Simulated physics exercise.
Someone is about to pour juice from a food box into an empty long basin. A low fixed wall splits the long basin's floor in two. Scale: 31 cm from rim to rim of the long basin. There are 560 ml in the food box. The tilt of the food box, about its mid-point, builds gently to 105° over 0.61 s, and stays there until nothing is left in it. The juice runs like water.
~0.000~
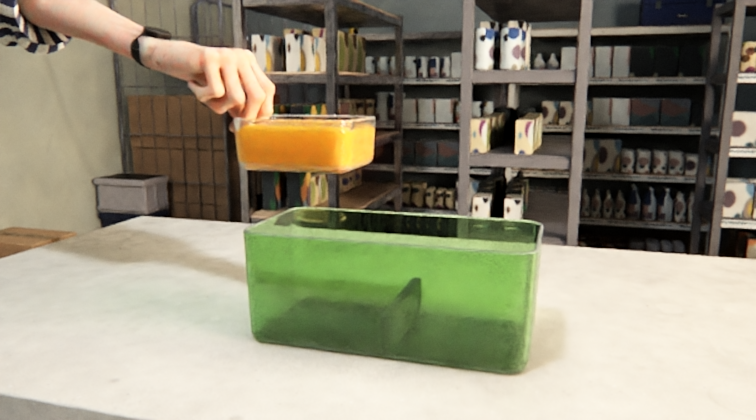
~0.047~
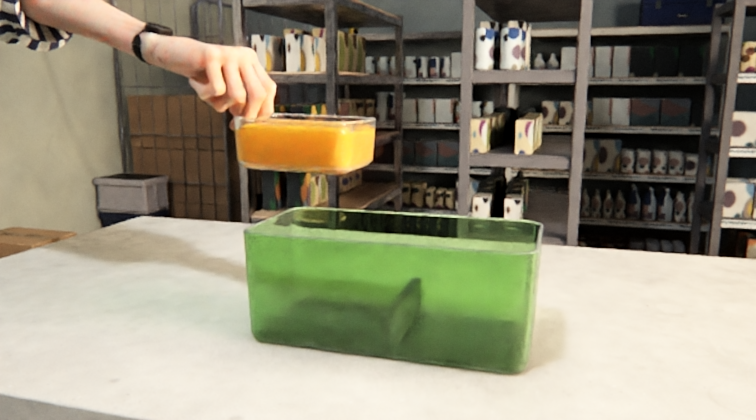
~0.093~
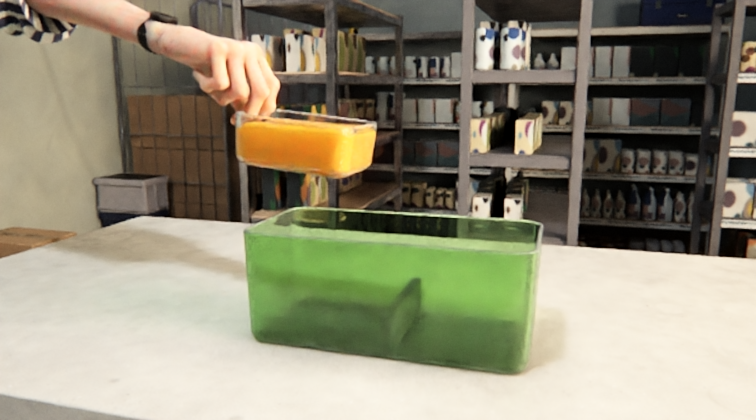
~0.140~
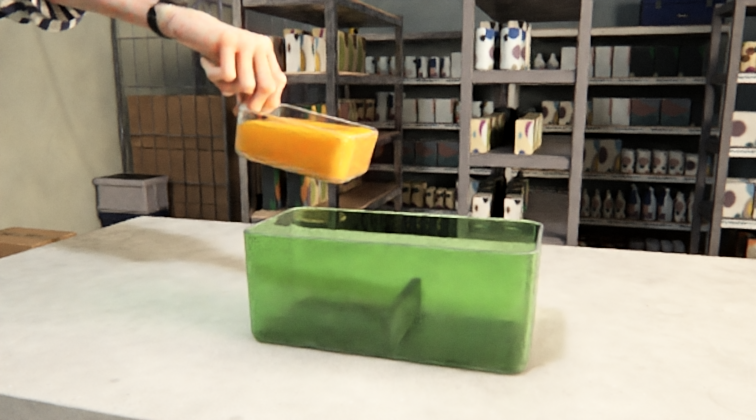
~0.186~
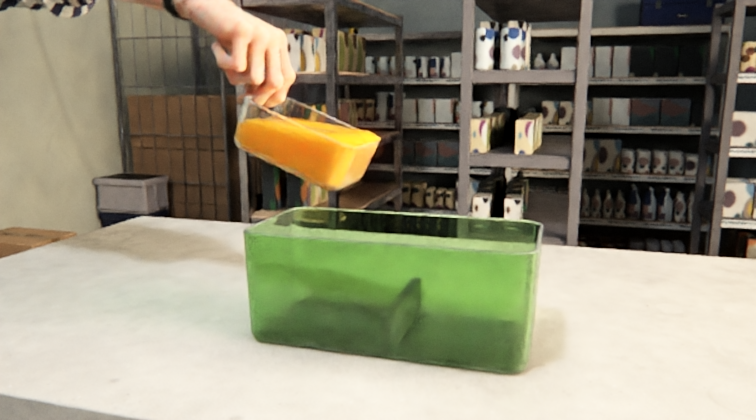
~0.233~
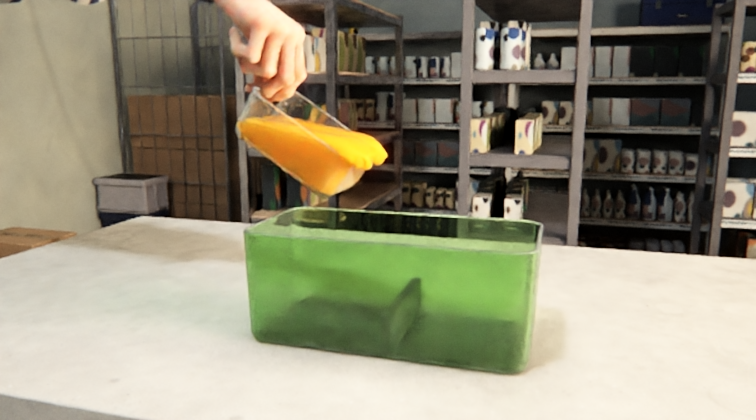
The video shows a hand holding a clear food box of orange juice above a long green basin with a low inner wall, gradually tilting the box down to the right until some juice slips over its right edge.
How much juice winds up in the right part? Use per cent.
About 51 per cent.
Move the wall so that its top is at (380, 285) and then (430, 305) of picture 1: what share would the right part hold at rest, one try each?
First 80, then 15 per cent.
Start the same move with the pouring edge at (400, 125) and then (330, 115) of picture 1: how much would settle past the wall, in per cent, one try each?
First 80, then 5 per cent.
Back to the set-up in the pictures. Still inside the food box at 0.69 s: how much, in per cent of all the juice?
About 1 per cent.
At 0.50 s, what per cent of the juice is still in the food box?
Some 8 per cent.
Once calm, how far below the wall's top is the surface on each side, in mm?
Left about 30 mm, right about 28 mm.
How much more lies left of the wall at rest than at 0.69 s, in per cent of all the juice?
Near 6 in a hundred.
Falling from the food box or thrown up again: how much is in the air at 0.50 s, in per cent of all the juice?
Near 18 in a hundred.
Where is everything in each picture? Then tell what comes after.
In the first frame, tilt 0°; pouring edge (364, 121); surface from (257, 125) to (363, 127); the long basin's rim runs from (270, 220) to (539, 238); the wall's top is at (403, 296).
In the second frame, tilt 2°; pouring edge (364, 123); surface from (257, 124) to (364, 128).
In the third frame, tilt 6°; pouring edge (365, 128); surface from (258, 123) to (365, 129).
In the fourth frame, tilt 13°; pouring edge (367, 136); surface from (259, 121) to (367, 132).
In the fifth frame, tilt 22°; pouring edge (367, 146); surface from (260, 121) to (364, 138); 3 per cent is over the edge.
In the sixth frame, tilt 33°; pouring edge (365, 158); surface from (258, 118) to (358, 146); 10 per cent is over the edge.
Then, 0.50 s in, the tilt is 96° and 8 per cent is still to pour, 29 is left of the wall and 44 right of it.
Then, 0.69 s in, the tilt is 105° and 1 per cent is still to pour, 43 is left of the wall and 52 right of it.
Then, 0.89 s in, the tilt is 105° and 0 per cent is still to pour, 48 is left of the wall and 51 right of it.
Then, 1.11 s in, the tilt is 105° and 0 per cent is still to pour, 48 is left of the wall and 51 right of it.
Finally, 48 per cent lies left of the wall, 51 right of it and 1 outside.
